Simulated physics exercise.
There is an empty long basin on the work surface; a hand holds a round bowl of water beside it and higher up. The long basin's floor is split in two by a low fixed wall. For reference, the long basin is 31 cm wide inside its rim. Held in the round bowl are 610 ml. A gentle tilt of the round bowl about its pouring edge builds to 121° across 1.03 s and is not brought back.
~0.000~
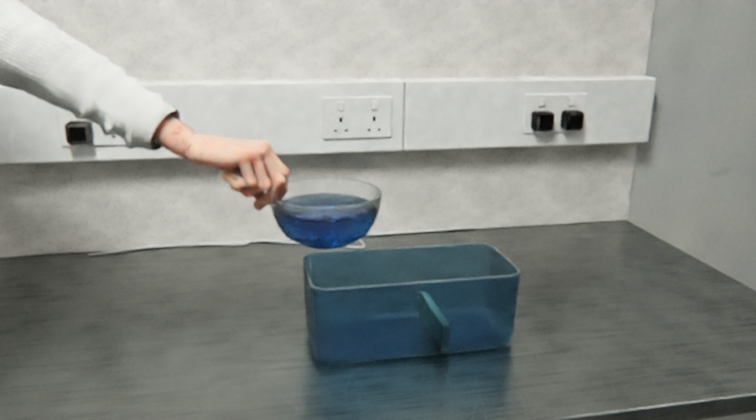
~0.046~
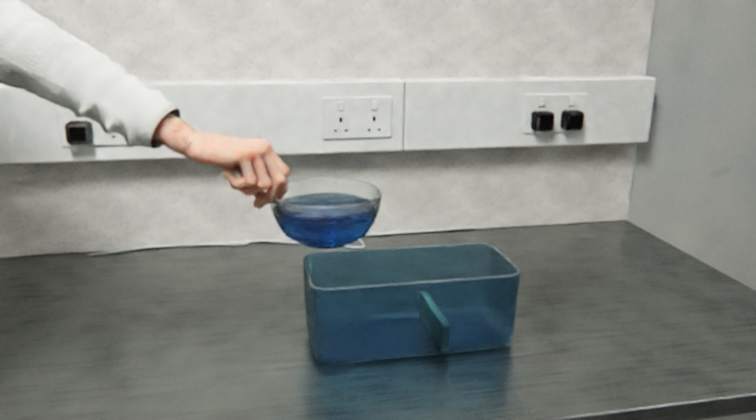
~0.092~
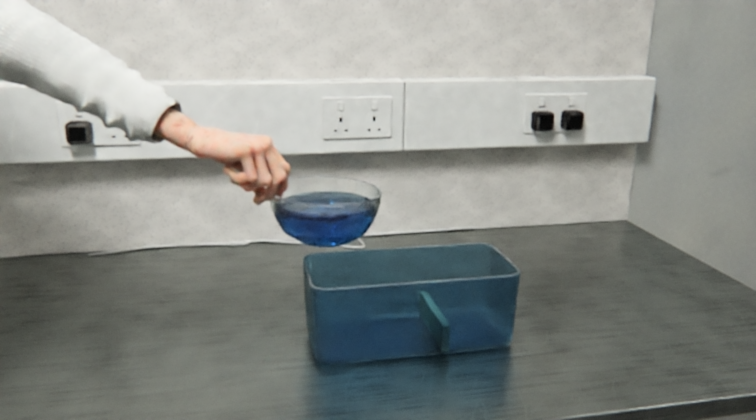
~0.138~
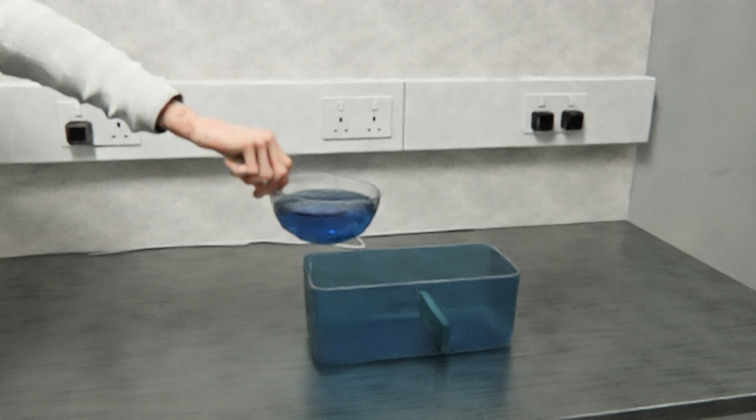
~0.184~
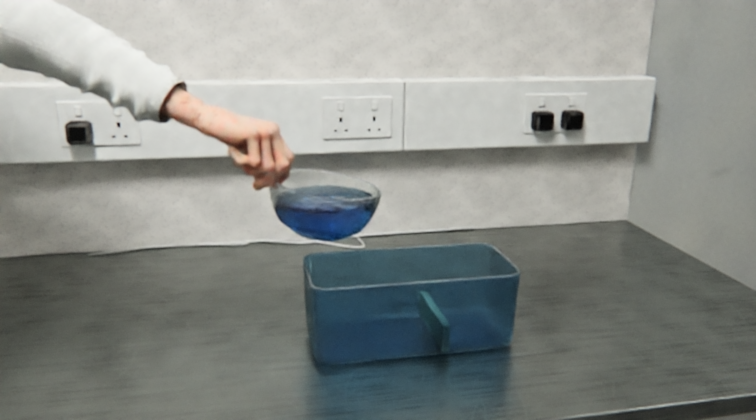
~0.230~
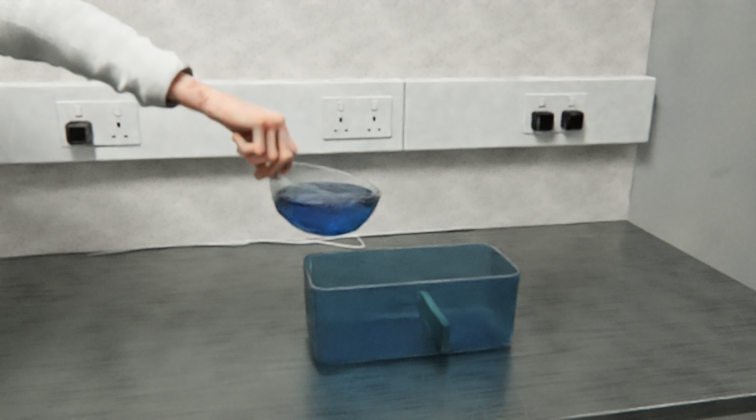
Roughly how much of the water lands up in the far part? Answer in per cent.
Around 73 %.
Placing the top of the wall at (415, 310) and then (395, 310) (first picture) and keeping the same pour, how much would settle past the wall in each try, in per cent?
85 then 90 %.
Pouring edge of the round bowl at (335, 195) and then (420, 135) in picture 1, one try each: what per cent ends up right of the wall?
The first try gives 5 percent and the second 50 percent.
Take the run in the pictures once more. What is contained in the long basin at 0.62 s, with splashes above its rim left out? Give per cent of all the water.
Near 10 in a hundred.
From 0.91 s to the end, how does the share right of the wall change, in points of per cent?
Its share decreases, some 2 in a hundred.
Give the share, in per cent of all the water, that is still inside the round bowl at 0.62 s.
Roughly 40 per cent.
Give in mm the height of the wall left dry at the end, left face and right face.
Looks like roughly 36 mm on the left and roughly 8 mm on the right.
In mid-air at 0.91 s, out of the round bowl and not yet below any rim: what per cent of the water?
9 per cent, roughly.
Then, 0.62 s in, the tilt is 80° and 41 per cent is still to pour, 10 is left of the wall and 1 right of it.
Then, 0.91 s in, the tilt is 117° and 0 per cent is still to pour, 16 is left of the wall and 75 right of it.
Then, 1.21 s in, the tilt is 121° and 0 per cent is still to pour, 25 is left of the wall and 74 right of it.
Then, 1.53 s in, the tilt is 121° and 0 per cent is still to pour, 25 is left of the wall and 73 right of it.
Finally, 25 per cent lies left of the wall, 73 right of it and 2 outside.
